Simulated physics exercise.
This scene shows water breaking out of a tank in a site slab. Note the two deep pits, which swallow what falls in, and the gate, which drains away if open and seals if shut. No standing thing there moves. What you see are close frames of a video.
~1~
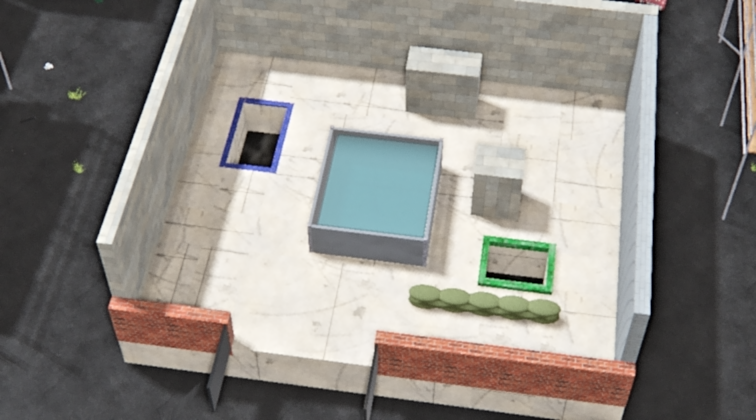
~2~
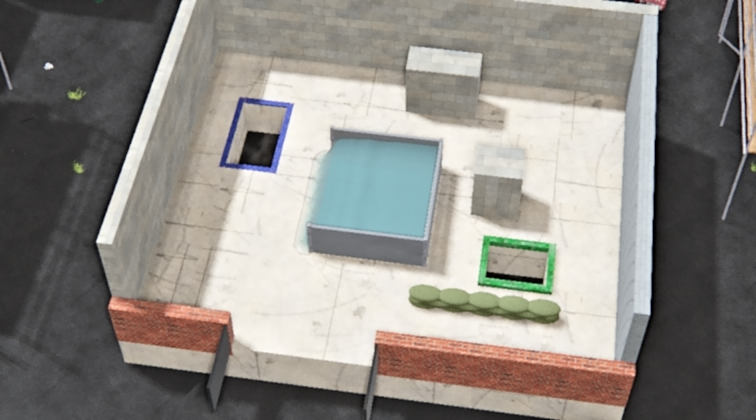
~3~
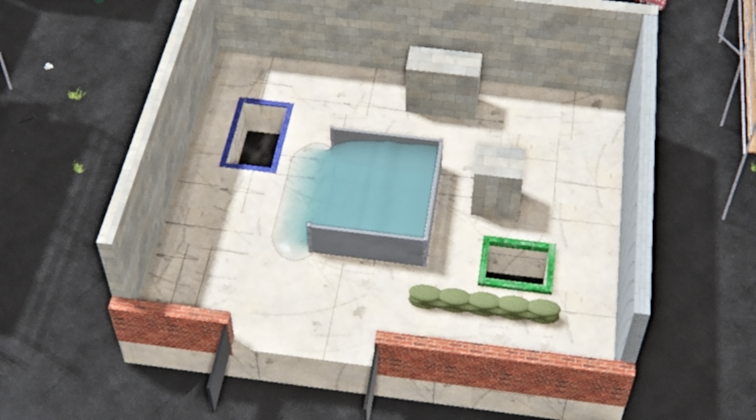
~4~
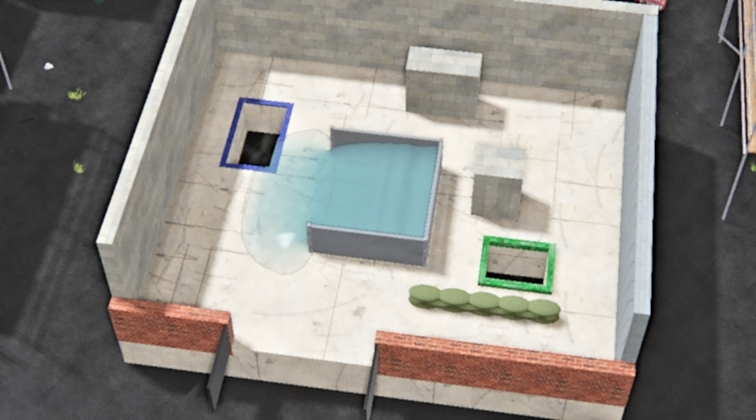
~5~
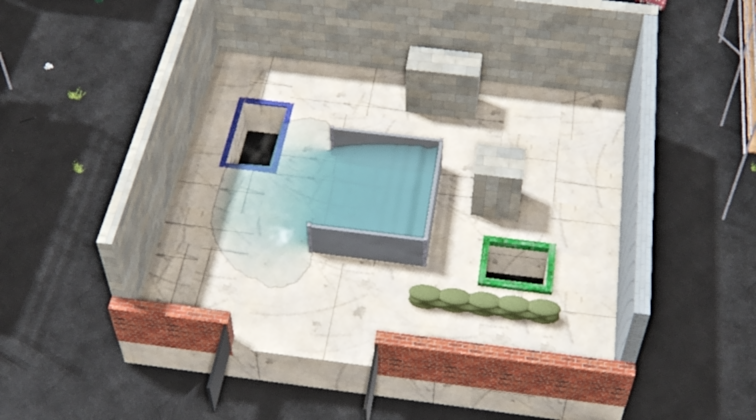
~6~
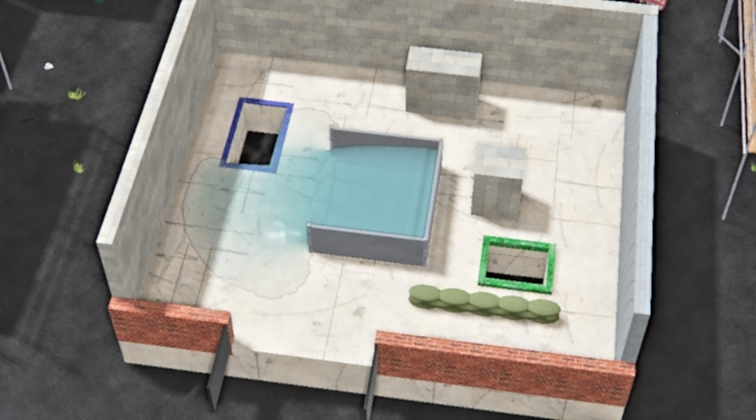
The footage shows a tank of blue water inside a walled concrete yard losing its left side, and the water pours out leftward, fanning across the pale slab past the lower edge of a blue-framed pit.
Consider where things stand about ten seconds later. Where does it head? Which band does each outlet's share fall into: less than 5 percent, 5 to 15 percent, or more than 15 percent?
Shares: The gate, 5 to 15 percent; the green pit, less than 5 percent; the blue pit, more than 15 percent.
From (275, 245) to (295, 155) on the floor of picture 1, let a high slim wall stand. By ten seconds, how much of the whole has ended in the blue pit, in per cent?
Blue: 25 %.
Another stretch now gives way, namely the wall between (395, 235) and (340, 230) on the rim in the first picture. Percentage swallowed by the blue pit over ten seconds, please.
For blue, it comes to 0 percent.
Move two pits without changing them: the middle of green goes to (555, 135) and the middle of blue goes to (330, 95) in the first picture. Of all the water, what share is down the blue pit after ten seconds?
Per cent: Blue 35.
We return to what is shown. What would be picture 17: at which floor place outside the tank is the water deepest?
Check close to (137, 313).
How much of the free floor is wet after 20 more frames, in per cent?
Close to 35 %.
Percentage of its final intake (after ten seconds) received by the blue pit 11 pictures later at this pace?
Roughly 40 %.
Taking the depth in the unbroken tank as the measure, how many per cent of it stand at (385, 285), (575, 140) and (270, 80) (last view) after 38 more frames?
Going in order, roughly 6, 0 and 8 %.
A moment on, water covers 20 % of the floor; the gate 0 %, the green pit 0 %, the blue pit 9 %.
Next, water covers 25 % of the floor; the gate 0 %, the green pit 0 %, the blue pit 17 %.
Then, water covers 35 % of the floor; the gate 0 %, the green pit 0 %, the blue pit 26 %.
Later, water covers 65 % of the floor; the gate 4 %, the green pit 0 %, the blue pit 35 %.
In the end, water covers 85 % of the floor; the gate 8 %, the green pit 0 %, the blue pit 42 %.
